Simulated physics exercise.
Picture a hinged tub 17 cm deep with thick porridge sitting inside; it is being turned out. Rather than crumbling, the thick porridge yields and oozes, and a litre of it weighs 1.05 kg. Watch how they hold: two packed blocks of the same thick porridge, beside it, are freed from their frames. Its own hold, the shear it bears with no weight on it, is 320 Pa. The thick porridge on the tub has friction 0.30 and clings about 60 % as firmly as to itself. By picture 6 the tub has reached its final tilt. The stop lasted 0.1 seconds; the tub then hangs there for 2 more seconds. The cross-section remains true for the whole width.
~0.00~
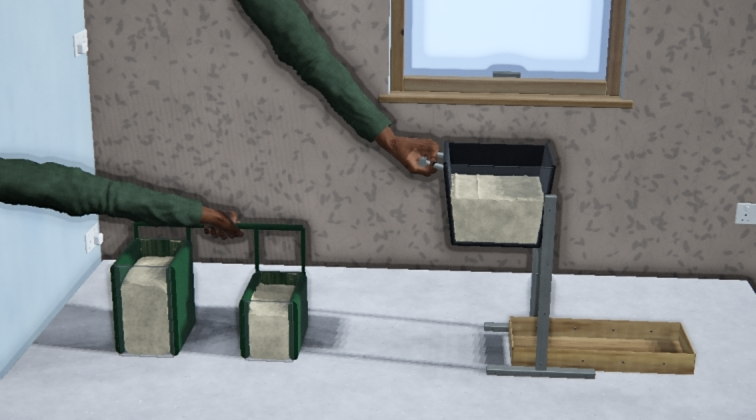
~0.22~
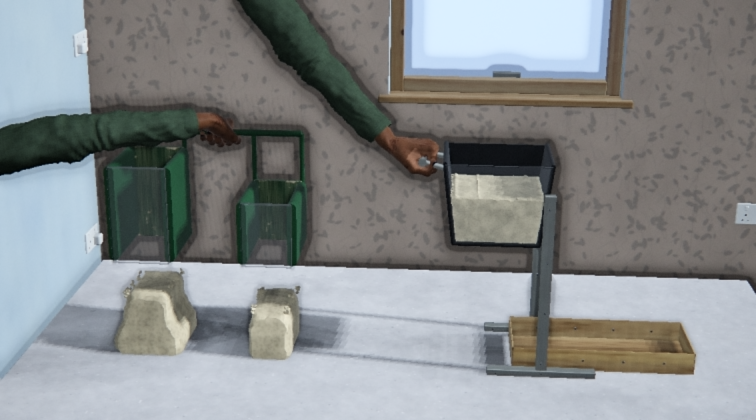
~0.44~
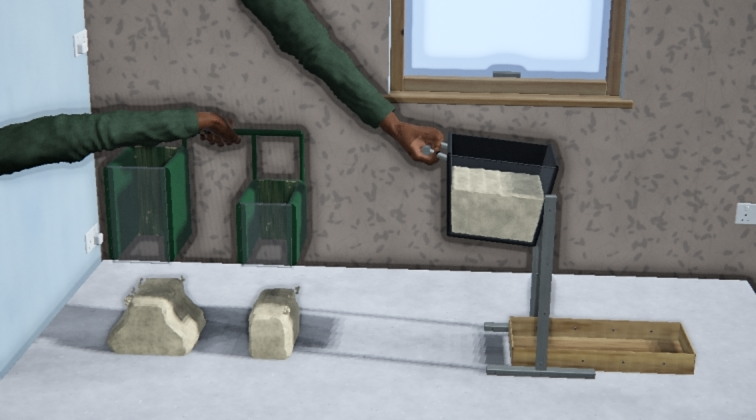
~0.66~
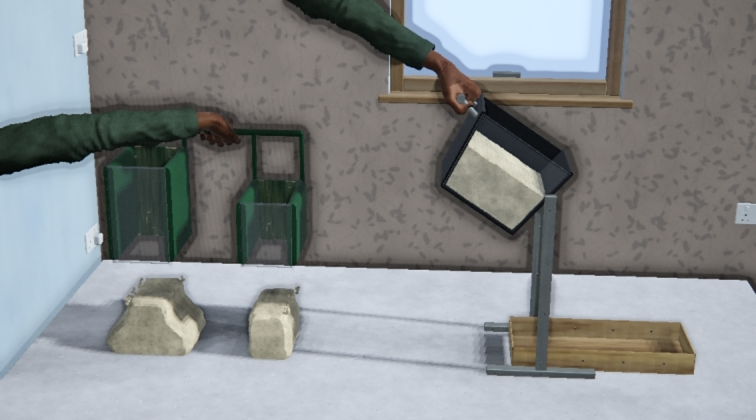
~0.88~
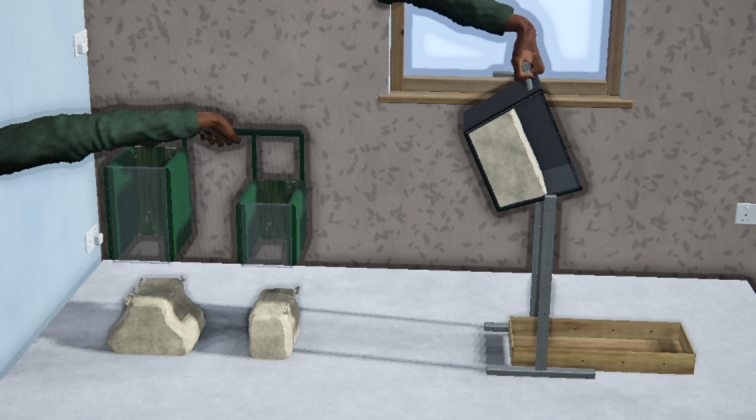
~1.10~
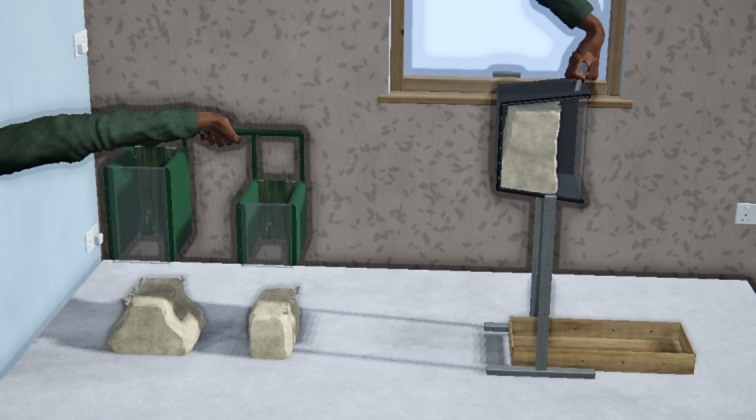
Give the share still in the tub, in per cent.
53 %.
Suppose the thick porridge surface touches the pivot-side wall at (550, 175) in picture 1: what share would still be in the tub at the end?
35 %.
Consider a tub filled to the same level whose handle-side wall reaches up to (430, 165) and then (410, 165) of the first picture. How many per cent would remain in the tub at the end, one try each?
First try 45 per cent, second try 40 per cent.
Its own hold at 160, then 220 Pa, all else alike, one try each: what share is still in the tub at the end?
45 %, then 50 %.
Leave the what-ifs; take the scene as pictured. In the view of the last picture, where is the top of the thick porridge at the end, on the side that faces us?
The highest point is near (527, 161) in the last picture.
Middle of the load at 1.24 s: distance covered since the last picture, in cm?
Looks like around 5 cm to me.
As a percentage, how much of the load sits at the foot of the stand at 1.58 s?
Down at that time: Approx. 0 %.
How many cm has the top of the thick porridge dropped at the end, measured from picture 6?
Roughly 11 cm.
After 1.24 s, the tub is at 90 degrees and holds 100 %.
After 1.41 s, the tub is at 90 degrees and holds 75 %.
After 1.58 s, the tub is at 90 degrees and holds 57 %.
After 1.75 s, the tub is at 90 degrees and holds 53 %.
After 3.10 s, at the end, the tub is at 90 degrees and holds 53 %.
